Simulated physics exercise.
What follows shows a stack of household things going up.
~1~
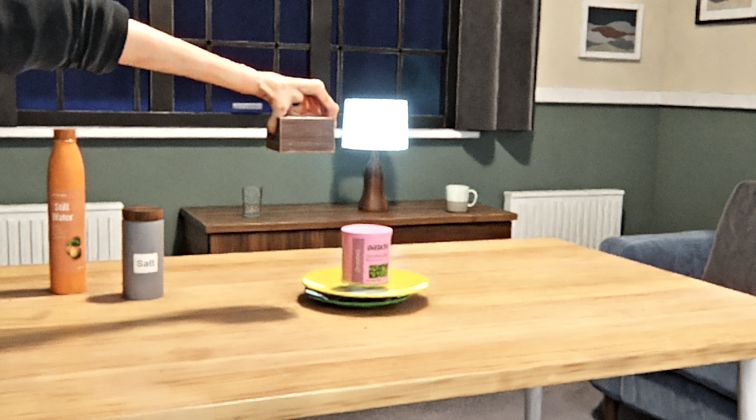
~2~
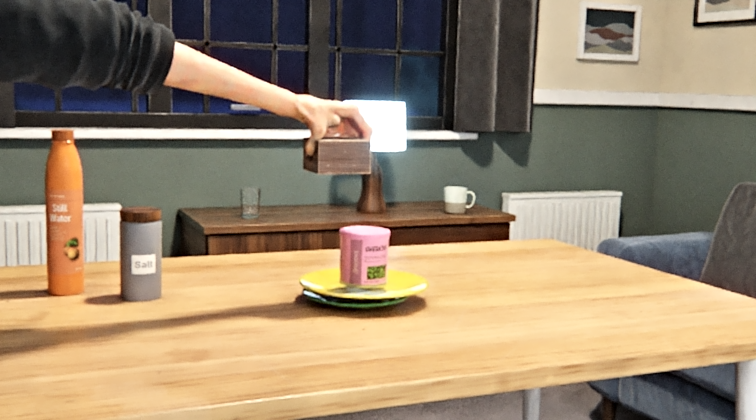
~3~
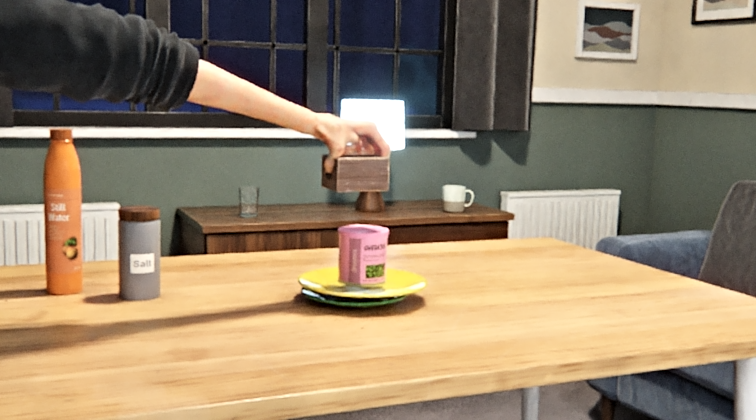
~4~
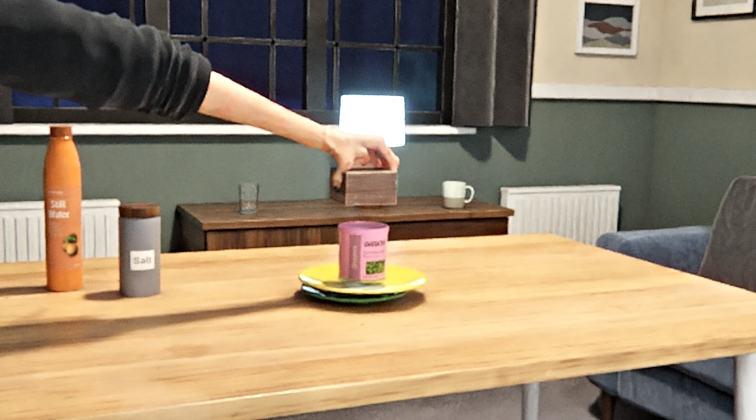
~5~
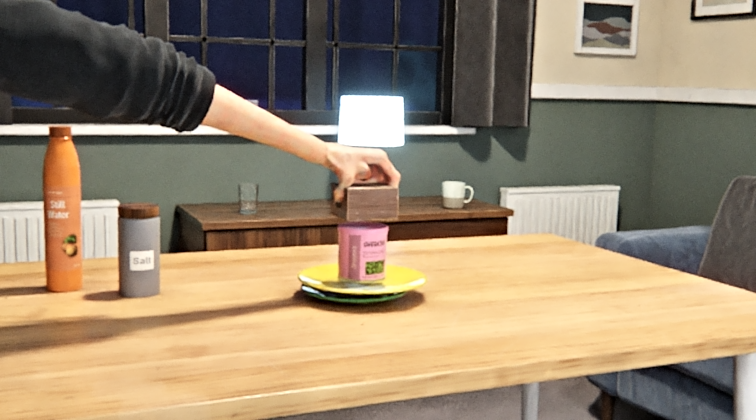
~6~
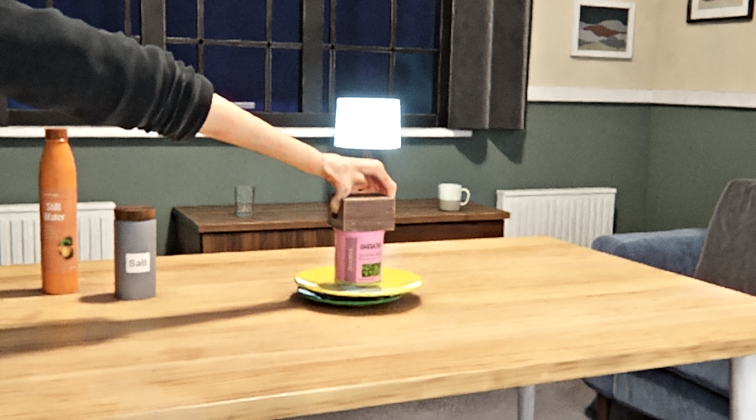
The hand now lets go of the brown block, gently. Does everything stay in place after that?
Basically the pile is secure.
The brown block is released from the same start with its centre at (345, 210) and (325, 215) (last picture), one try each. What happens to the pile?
Try one: Stable. Try two: Collapse.
Then, 0.30 s on from there, no change.
Then, 0.70 s on from there, brown block resting near (361, 212).
In the end, all 6 unmoved. At the end, from the last picture's camera, brown block near (361, 212). The pile stays up.
